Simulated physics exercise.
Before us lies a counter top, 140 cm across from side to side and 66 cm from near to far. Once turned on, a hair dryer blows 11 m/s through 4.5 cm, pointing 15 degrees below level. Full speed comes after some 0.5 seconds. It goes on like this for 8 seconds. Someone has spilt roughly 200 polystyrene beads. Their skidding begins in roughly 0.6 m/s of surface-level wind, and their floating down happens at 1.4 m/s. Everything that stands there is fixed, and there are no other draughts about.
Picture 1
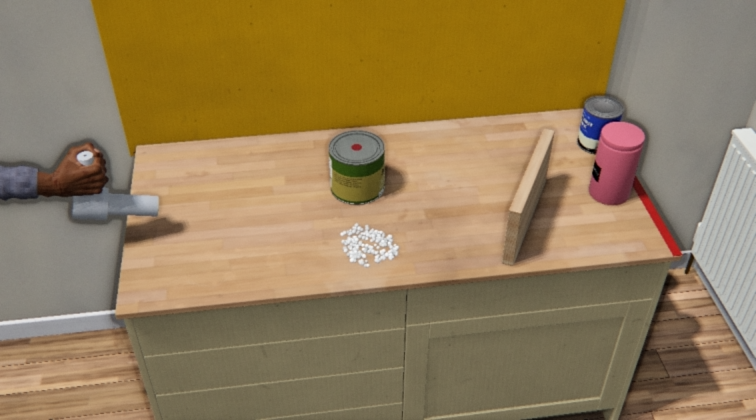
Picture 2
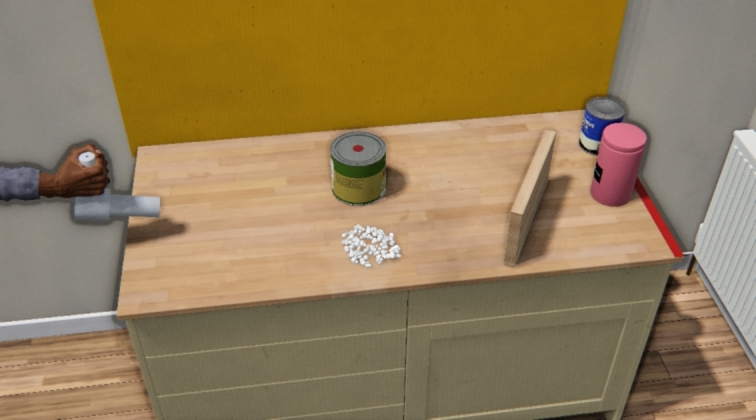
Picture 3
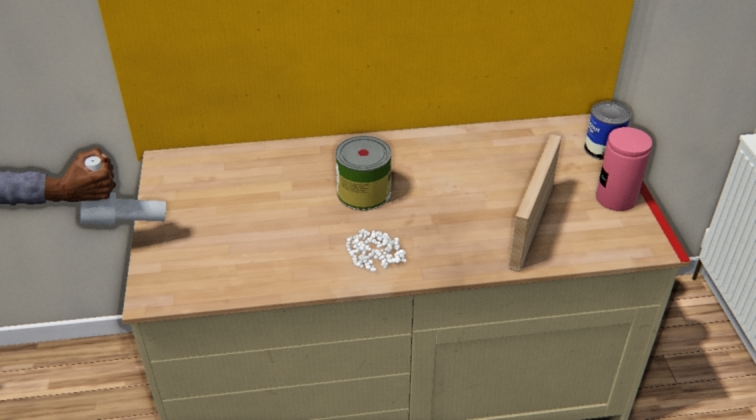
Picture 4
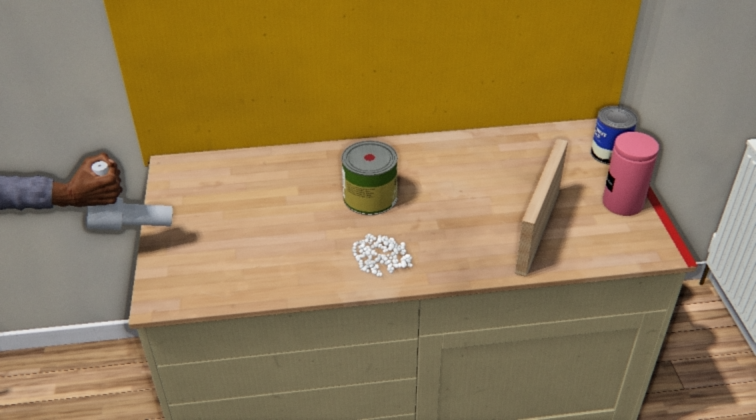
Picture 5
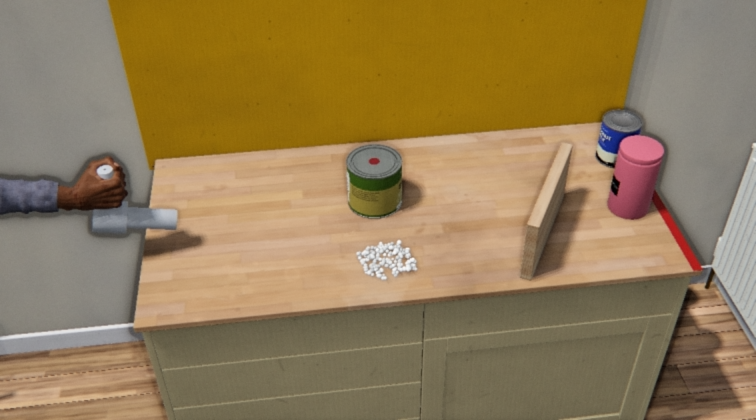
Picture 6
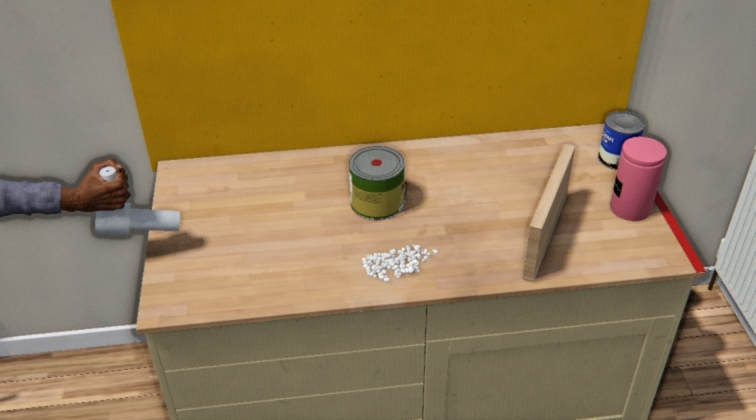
A loose patch of small white beads lies still at first, then begins spreading to the right across a light wooden counter, seen from above at an angle that drifts slightly. Behind it stands a green tin, with an upright board, a pink container and a blue tin to the right. At left, a hand holds a grey hair dryer steady, pointed toward the counter.
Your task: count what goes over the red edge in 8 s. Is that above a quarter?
The quarter mark is not passed.
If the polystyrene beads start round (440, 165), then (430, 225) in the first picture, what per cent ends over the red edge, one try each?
Taking the two spots in order, you'd get 40 percent and then 40 percent.
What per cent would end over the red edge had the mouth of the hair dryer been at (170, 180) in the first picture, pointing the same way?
Estimate: About 0 %.
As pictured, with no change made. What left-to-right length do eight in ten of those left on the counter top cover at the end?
Spread, left to right: Approx. 0 cm.
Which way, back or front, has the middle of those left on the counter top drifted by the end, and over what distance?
It has shifted to the near edge, by around 5 cm.
Then, 1.2 s after the last picture the count stands so, 0 % are over the red edge; the middle of those still in play is near (530, 258).
Then, 2.1 s after the last picture the count stands so, 0 % are over the red edge; the middle of those still in play is near (532, 255).
Then, 4.0 s after the last picture the count stands so, 0 % are over the red edge; the middle of those still in play is near (532, 255).
Then, 7.6 s after the last picture, at the end, 1 % are over the red edge.
